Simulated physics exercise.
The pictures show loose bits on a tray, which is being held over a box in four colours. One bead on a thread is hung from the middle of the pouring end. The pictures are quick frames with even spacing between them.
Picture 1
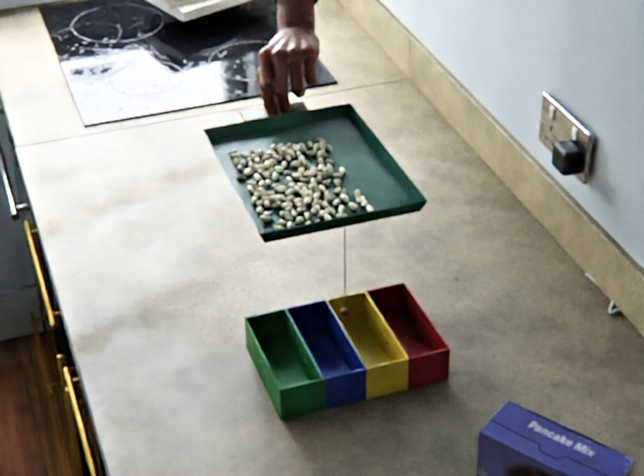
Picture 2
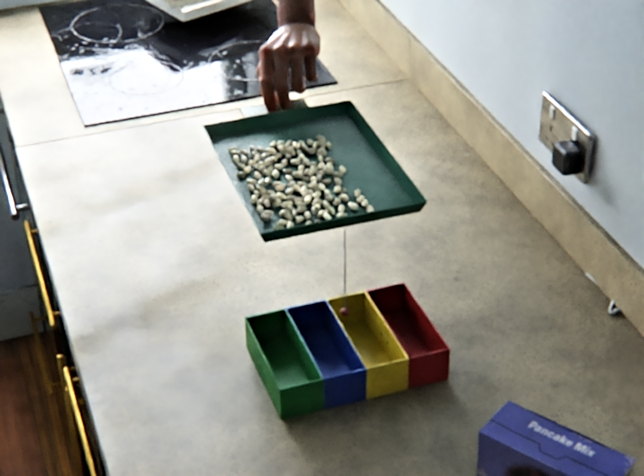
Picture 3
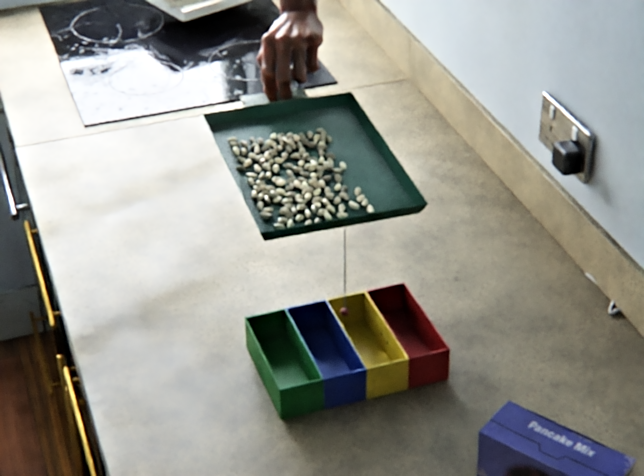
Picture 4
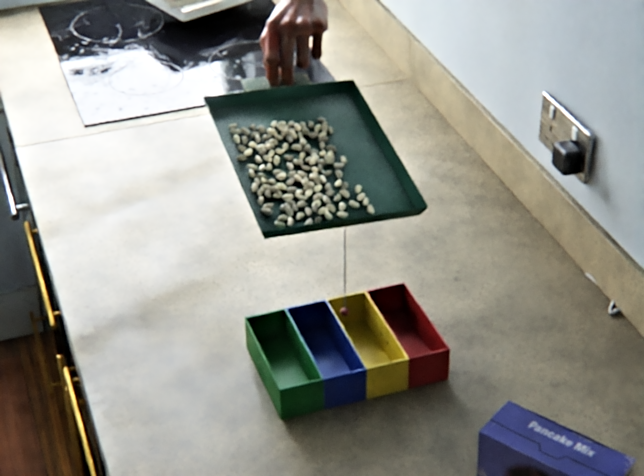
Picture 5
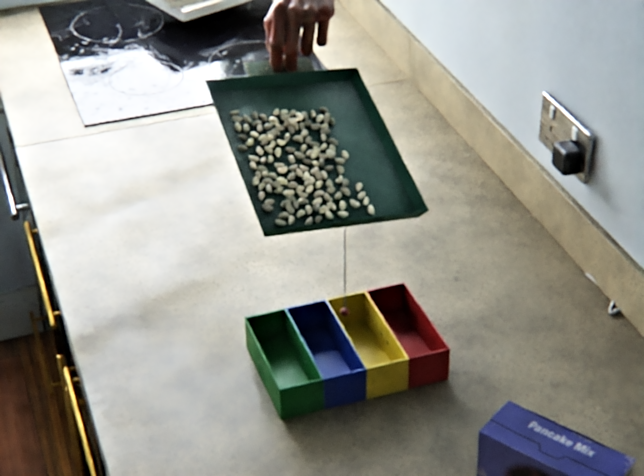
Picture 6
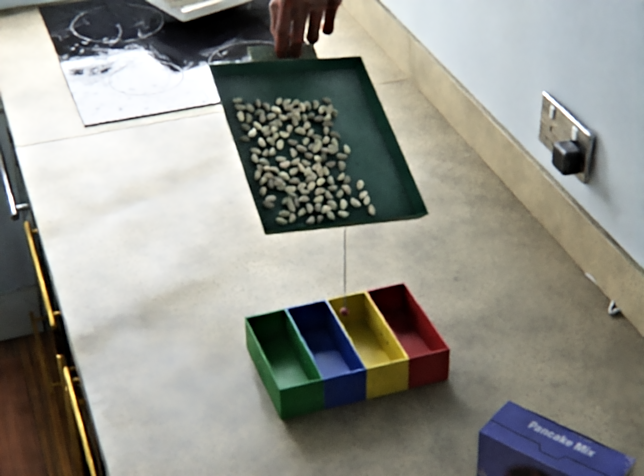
A hand grips the far edge of a dark green tray of pale beans above a beige kitchen counter, seen from above at an angle. Below hang a thread and small bead over an open box with green, blue, yellow and red cells, near a purple box, black hob and wall socket. The hand steadily raises the tray's far edge, steepening its slope toward the viewer, while the beans barely shift on it and the camera stays still.
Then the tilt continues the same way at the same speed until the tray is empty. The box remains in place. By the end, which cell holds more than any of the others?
That would be the red one.
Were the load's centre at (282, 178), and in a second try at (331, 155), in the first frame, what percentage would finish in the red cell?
Roughly 40 per cent, then 50 per cent.
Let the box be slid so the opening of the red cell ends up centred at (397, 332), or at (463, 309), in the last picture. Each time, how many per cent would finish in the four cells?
Result, in turn: 50 %, 100 %.
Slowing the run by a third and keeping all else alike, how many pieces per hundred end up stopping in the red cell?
Close to 40 in a hundred.
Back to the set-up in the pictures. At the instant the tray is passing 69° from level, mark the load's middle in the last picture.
Roughly at (380, 215).
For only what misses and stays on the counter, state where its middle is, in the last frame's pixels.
Estimated middle: Around (472, 344).
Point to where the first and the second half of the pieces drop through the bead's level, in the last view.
The opening half passes (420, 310), the closing half (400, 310).
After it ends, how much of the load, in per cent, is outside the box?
I'd put it close to 30 per cent.
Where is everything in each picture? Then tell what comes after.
The first picture shows corners of the pouring end at (264, 230) and (420, 199), level; middle of the load at (290, 180), white beans; bead on its thread at (345, 312); green cell at (302, 396); blue cell at (345, 386); yellow cell at (387, 376); red cell at (429, 366).
The second picture shows corners of the pouring end at (264, 230) and (421, 199), level; middle of the load at (290, 179).
The third picture shows corners of the pouring end at (265, 229) and (421, 201), tipped barely, lowest at the right corner; middle of the load at (290, 174).
The fourth picture shows corners of the pouring end at (266, 228) and (422, 204), tipped a little, lowest at the right corner; middle of the load at (291, 166).
The fifth picture shows corners of the pouring end at (267, 227) and (422, 207), tipped clearly, lowest at the right corner; middle of the load at (292, 160).
The sixth picture shows corners of the pouring end at (268, 226) and (422, 210), tipped clearly, lowest at the right corner; middle of the load at (294, 153); green cell at (302, 396); blue cell at (345, 386); yellow cell at (387, 376); red cell at (429, 366).
Soon, tray tipped steeply; most on the tray; a small part falling or outside the box.
A while on, tray tipped past a quarter turn; about a third in the red cell; a small part in the yellow cell; a stray few in the blue cell; about half falling or outside the box.
Towards the end, tray tipped past a quarter turn; about half in the red cell; about a quarter in the yellow cell; a small part in the blue cell; about a third falling or outside the box.
Finally, tray tipped past a quarter turn; about half in the red cell; about a quarter in the yellow cell; a small part in the blue cell; none in the green cell; about a third outside the box.
